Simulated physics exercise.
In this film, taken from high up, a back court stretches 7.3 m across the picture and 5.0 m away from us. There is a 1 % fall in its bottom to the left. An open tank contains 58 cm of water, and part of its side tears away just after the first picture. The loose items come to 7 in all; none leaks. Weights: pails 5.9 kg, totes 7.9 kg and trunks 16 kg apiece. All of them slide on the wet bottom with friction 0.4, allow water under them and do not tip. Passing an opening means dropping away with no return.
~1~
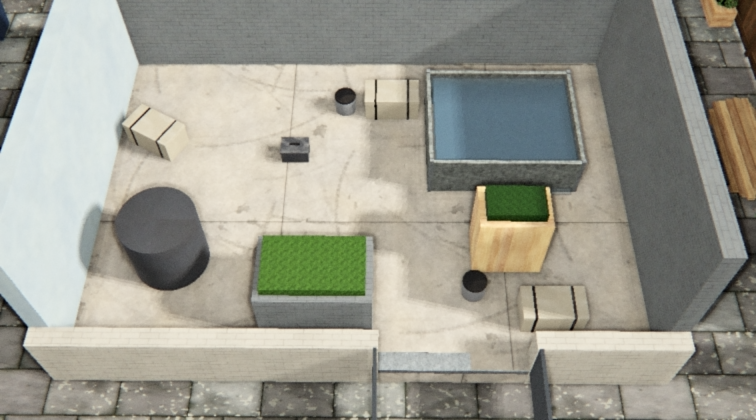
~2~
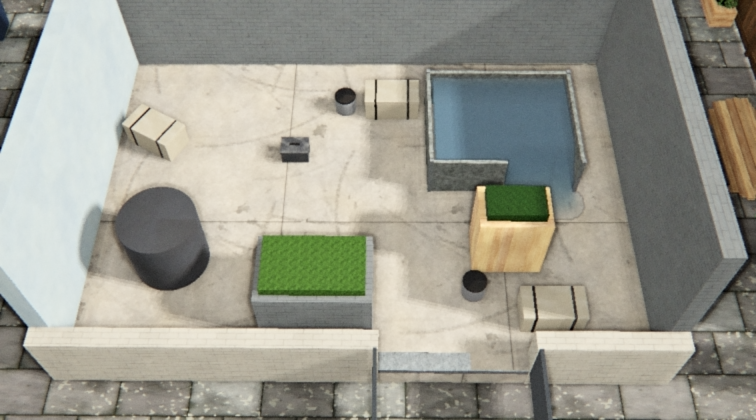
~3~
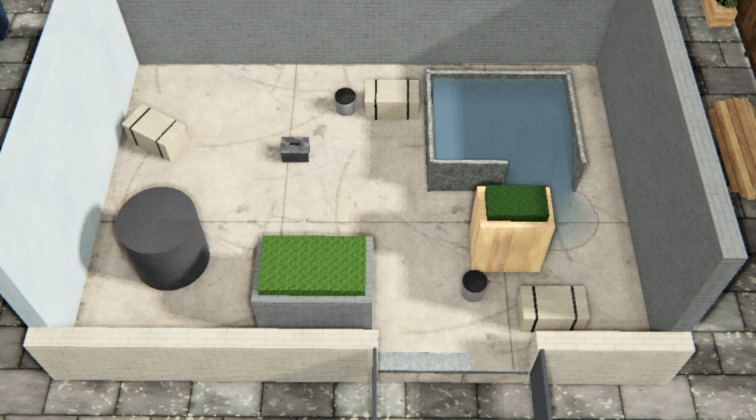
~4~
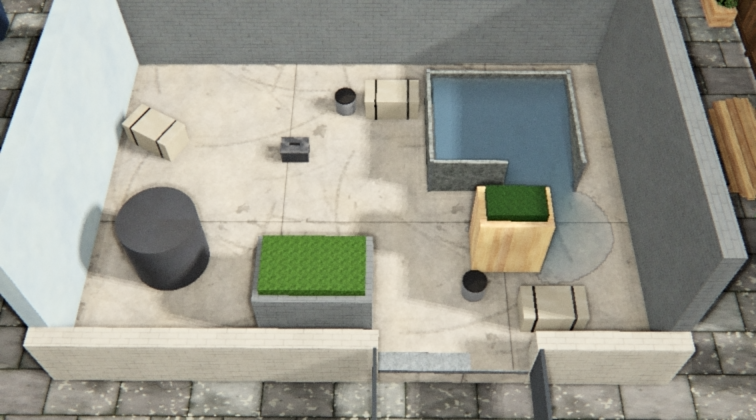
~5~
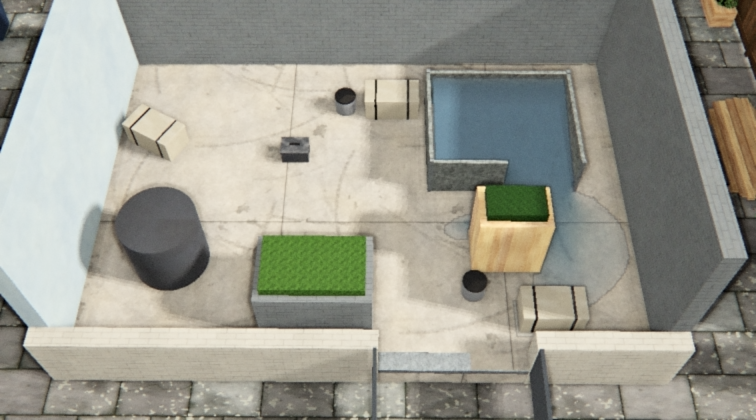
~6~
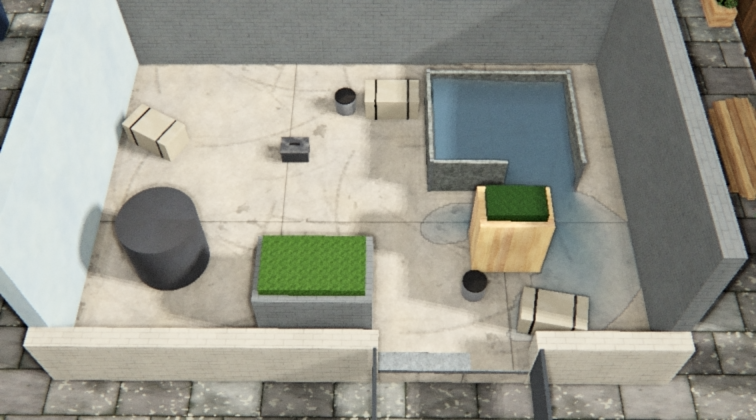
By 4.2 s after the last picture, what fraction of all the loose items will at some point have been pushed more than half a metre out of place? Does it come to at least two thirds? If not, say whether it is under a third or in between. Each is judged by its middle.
No, under a third.
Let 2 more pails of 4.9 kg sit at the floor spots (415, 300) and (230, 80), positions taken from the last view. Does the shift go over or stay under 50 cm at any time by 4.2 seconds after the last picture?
The first comes out beyond the limit, the second within the limit.
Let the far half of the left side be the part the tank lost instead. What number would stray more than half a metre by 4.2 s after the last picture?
That gives 4 of them.
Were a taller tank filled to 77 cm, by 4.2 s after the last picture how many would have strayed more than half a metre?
Count: 4.
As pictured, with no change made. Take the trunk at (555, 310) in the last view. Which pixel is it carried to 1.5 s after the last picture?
It would be close to (506, 312) by then.
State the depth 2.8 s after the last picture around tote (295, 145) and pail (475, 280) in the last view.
Depth approx. 2 cm / 6 cm.
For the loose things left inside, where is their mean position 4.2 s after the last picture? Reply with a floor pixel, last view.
They average out to somewhere around (302, 163).
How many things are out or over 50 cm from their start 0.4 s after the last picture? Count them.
By my reckoning, 0.
Then, 0.4 s after the last picture 0 of 7 are over 50 cm from their spots; 0 afloat.
Then, 1.5 s after the last picture 1 of 7 are over 50 cm from their spots; 0 afloat.
Then, 2.8 s after the last picture 2 of 7 are over 50 cm from their spots; 1 afloat.
Then, 4.2 s after the last picture 2 of 7 are over 50 cm from their spots, and 2 have been at some point; 0 afloat.
